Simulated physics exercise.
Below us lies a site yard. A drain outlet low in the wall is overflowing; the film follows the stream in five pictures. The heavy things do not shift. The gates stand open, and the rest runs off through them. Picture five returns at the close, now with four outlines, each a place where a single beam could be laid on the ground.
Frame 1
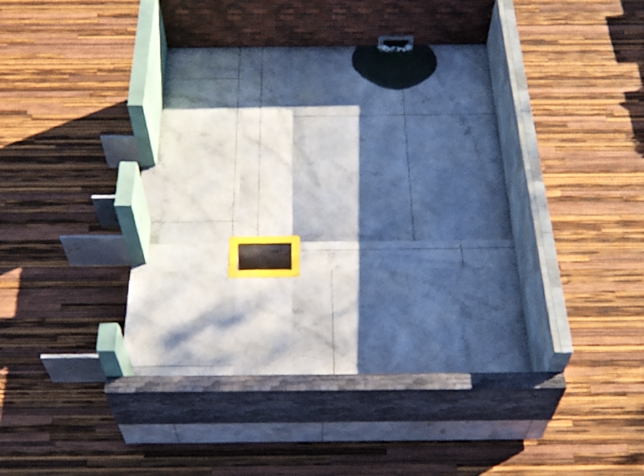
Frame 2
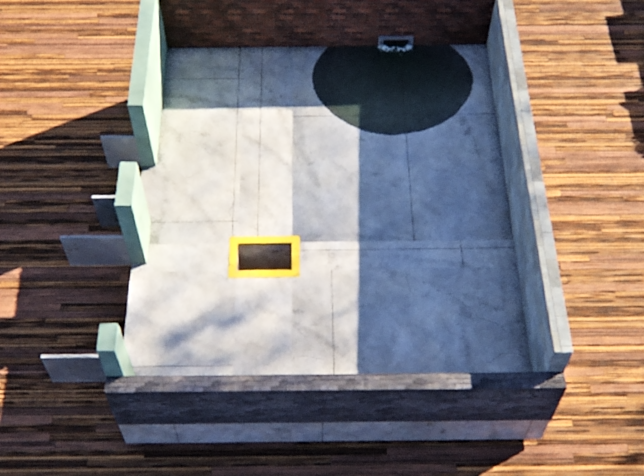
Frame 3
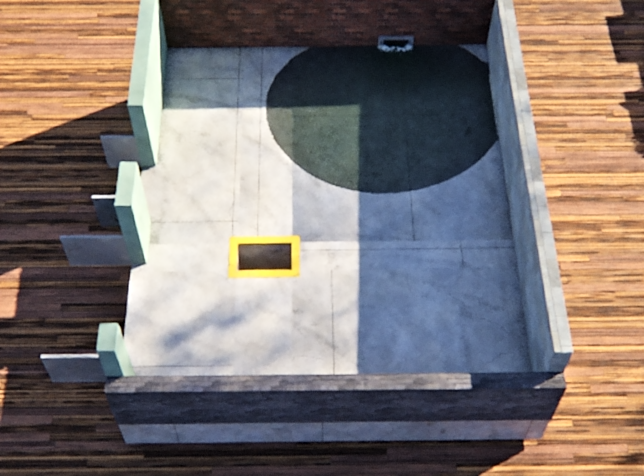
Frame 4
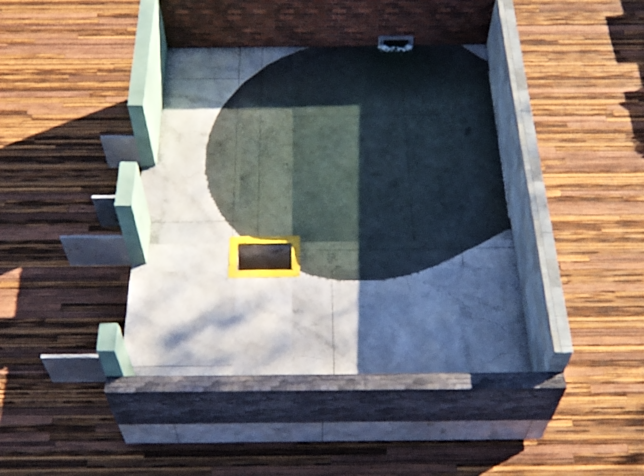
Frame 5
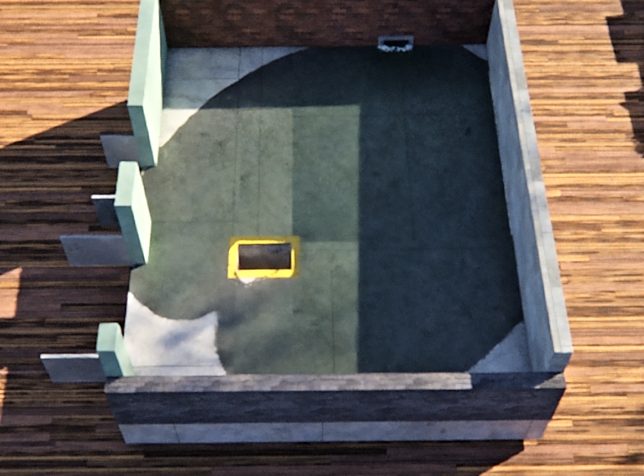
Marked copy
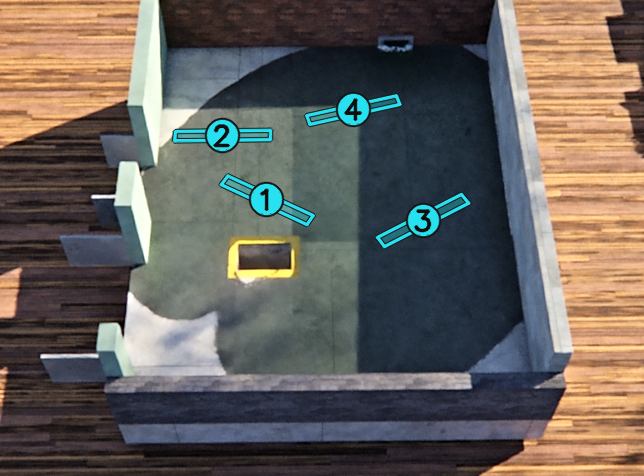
A pale walled yard, open at the left and surrounded by brown wooden planks, is seen from high above by a still camera. A brick wall stands at the back with a small outlet near its right end, pale green wall pieces line the left, and a yellow-framed dark drain sits left of centre. Dark water spreads from the outlet in a widening round pool, reaches the drain, surrounds it and covers most of the floor.
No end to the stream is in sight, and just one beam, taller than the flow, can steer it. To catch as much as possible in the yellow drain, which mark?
It is 3.
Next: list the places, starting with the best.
The order is 3, 2, 4, 1.
In cyan, 1 from (224, 180) to (310, 220); 2 from (175, 136) to (270, 134); 3 from (381, 241) to (465, 198); 4 from (308, 119) to (398, 100).
If 1 is chosen, about 5 % of the stream goes into the yellow drain, about 95 % out by the gates.
If 2 is chosen, about 22 % of the stream goes into the yellow drain, about 77 % out by the gates.
If 3 is chosen, about 34 % of the stream goes into the yellow drain, about 65 % out by the gates.
If 4 is chosen, about 9 % of the stream goes into the yellow drain, about 90 % out by the gates.
